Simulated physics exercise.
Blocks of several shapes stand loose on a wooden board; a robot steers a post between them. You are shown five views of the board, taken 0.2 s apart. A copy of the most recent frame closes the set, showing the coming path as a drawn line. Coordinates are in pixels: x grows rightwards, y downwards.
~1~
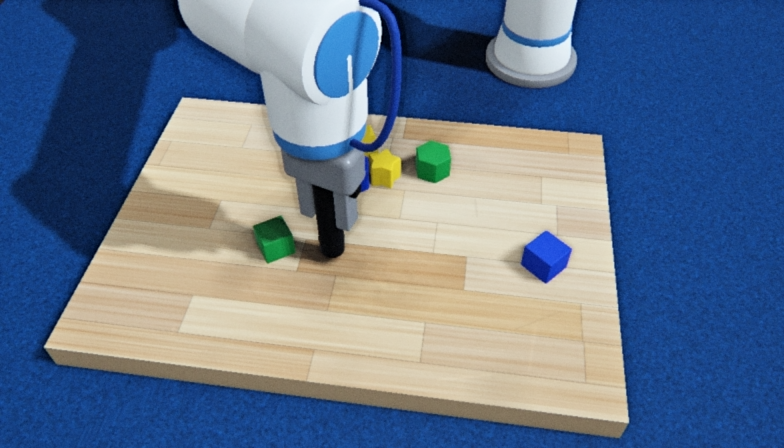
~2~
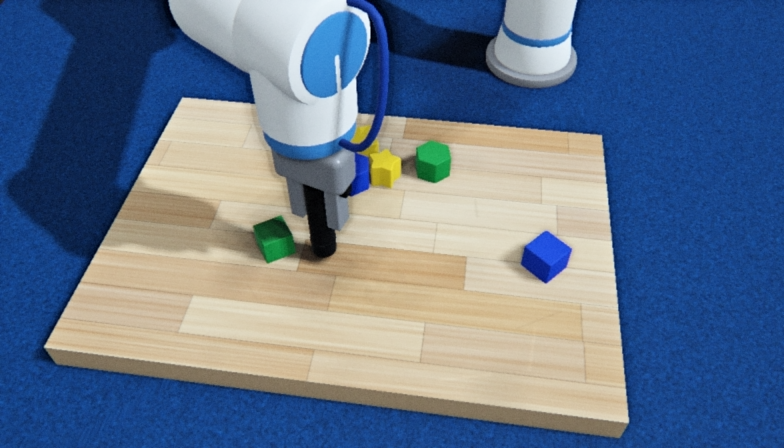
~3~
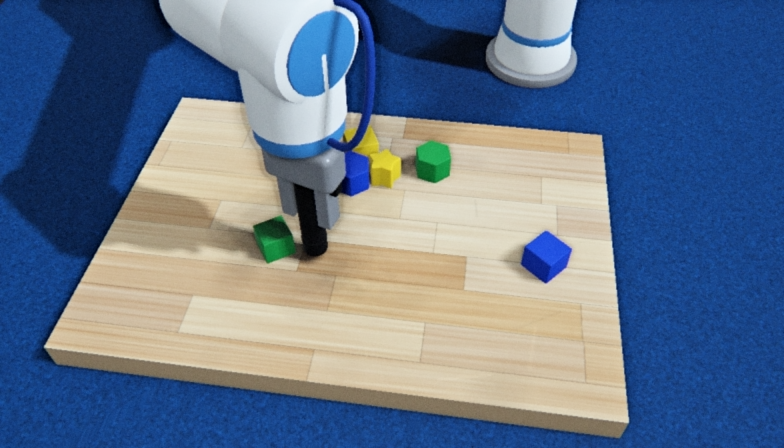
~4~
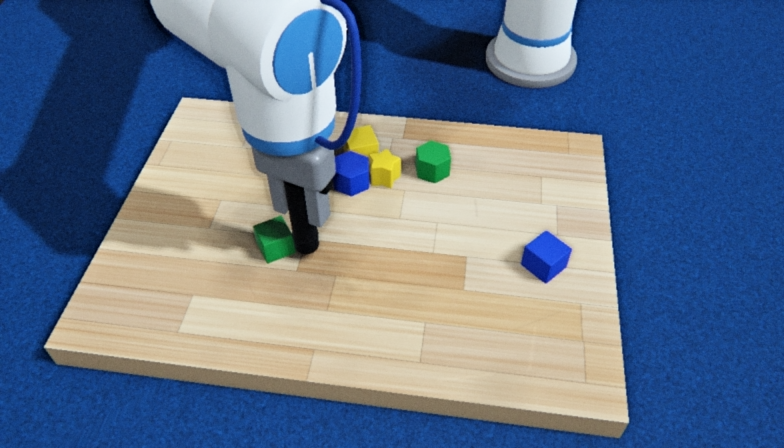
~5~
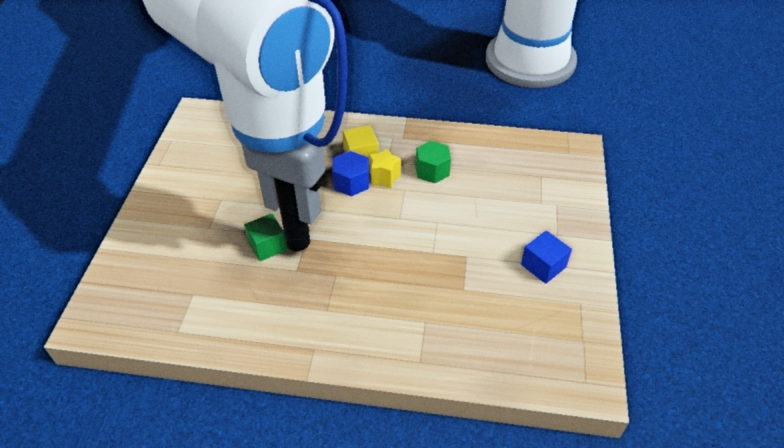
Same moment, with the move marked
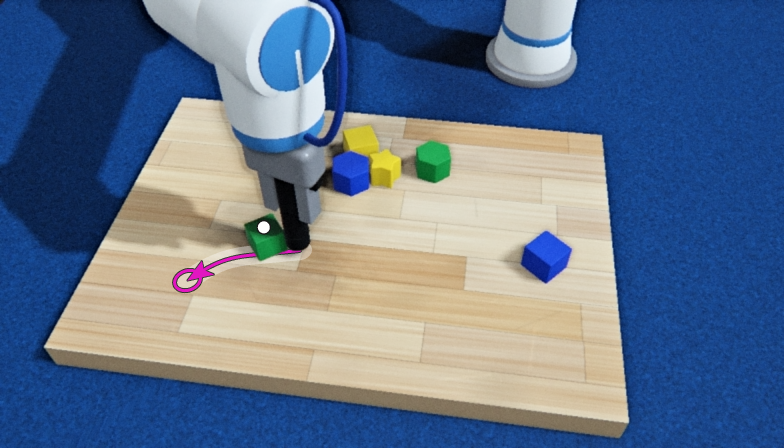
At first, a robot arm holds a black post upright on a wooden board, just right of a green block, with yellow, blue and green blocks scattered around. The post slides a short way left until it meets the nearby green block, then nudges it slightly left while the others stay still.
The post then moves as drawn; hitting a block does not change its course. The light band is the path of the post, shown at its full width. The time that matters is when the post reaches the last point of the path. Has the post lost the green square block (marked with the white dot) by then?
Answer: Yes.
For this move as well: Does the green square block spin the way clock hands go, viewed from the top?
Going by the path, yes.
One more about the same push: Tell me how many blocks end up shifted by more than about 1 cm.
The number of blocks that move over 1 cm is one.
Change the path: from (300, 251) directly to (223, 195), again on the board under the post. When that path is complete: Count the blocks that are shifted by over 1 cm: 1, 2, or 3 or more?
My guess is one.
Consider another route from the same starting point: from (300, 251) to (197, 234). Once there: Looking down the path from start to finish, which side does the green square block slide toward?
With start-to-end as forward, it shifts right.
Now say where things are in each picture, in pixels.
In the first picture, lower end of the post at (333, 250), tops of blocks, green square block at (272, 230).
In the second picture, post at (324, 249), blocks as before.
In the third picture, post at (316, 248), blocks as before.
In the fourth picture, post at (307, 246), blocks as before.
In the fifth picture, post at (298, 243), green square block at (264, 227).
The drawn path runs from (300, 251) by way of (261, 254) and (223, 261) to (188, 280); the dot is on the green square block.
On the path given first. One third of the way, post at (259, 247); green square block at (235, 221), turned 45° clockwise.
Two thirds of the way, post at (218, 254); green square block at (222, 219), turned 95° clockwise.
At the end, post at (185, 273); green square block at (222, 219), turned 95° clockwise.
